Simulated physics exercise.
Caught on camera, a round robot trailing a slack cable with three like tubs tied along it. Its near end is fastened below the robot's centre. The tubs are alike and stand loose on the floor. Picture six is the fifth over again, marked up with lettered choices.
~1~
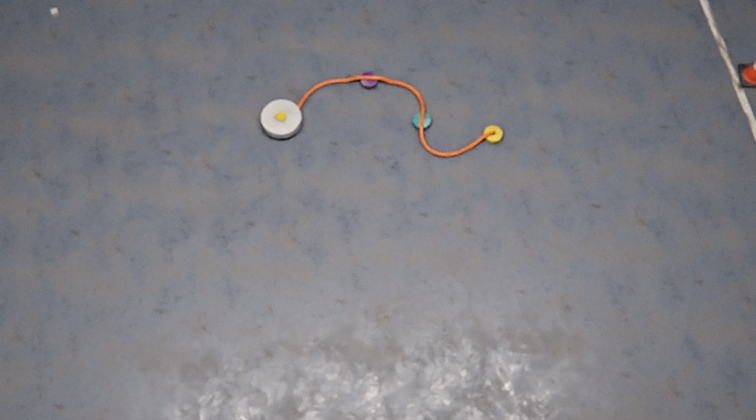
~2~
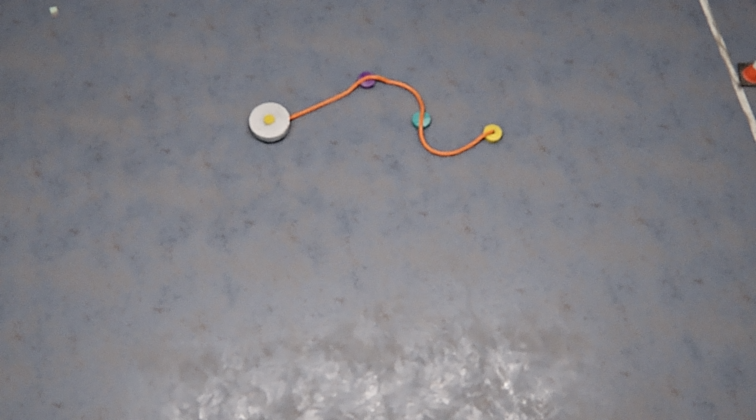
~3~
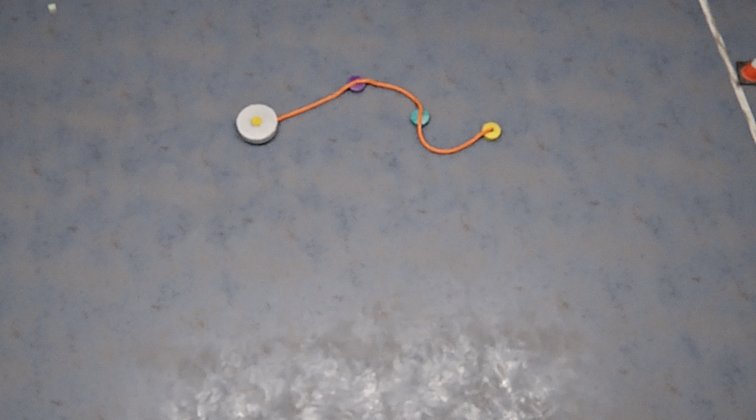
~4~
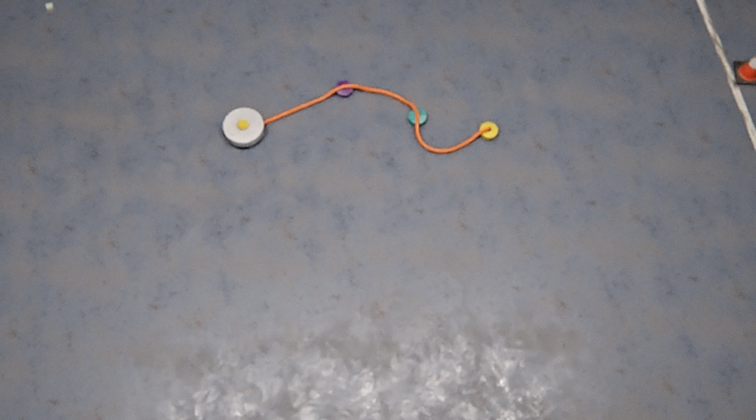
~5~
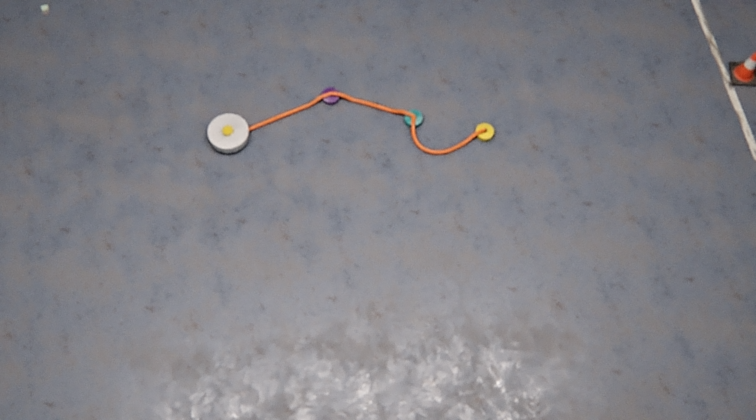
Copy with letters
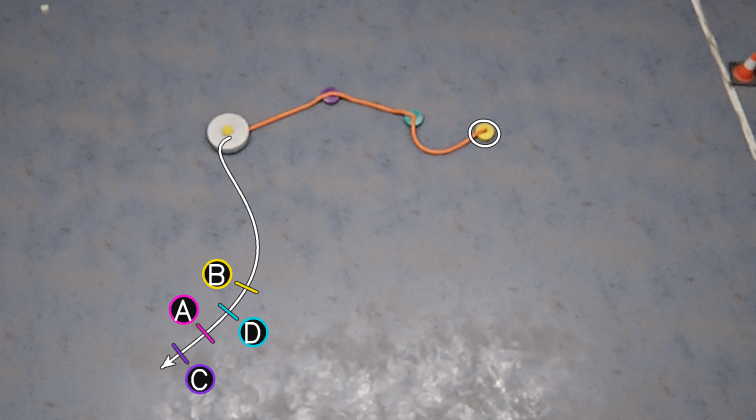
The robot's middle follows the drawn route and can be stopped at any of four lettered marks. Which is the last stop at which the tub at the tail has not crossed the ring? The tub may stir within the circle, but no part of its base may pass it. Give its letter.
All is well up to B.
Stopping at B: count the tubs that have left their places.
Two.
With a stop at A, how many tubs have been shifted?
Three.
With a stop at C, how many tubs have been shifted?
Three.
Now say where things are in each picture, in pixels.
In the first frame, yellow tub (493, 134); turquoise tub (422, 121); purple tub (369, 80).
In the second frame, robot (270, 123); purple tub (367, 80); turquoise tub (421, 120).
In the third frame, robot (258, 125); purple tub (357, 84); turquoise tub (420, 118).
In the fourth frame, robot (244, 128); purple tub (344, 88); turquoise tub (418, 117).
In the fifth frame, robot (229, 134); purple tub (331, 96); turquoise tub (414, 118); yellow tub (485, 132).
On the marked copy, A at (206, 333); B at (247, 287); C at (180, 354); D at (228, 312); the ring at (484, 133); the route from (230, 138) via (257, 254) to (162, 368).
Following B. Soon after the start, robot (235, 182); yellow tub (485, 132); turquoise tub (406, 117); purple tub (318, 114).
Later, robot (256, 235); yellow tub (485, 132); turquoise tub (400, 119); purple tub (319, 148).
In the end, robot (246, 285); yellow tub (484, 132); turquoise tub (379, 140); purple tub (313, 195); the ringed tub at the far end is still in its ring.
As for the rest, A drags the last tub to (449, 141); C drags the last tub to (427, 153); D drags the last tub to (470, 134).
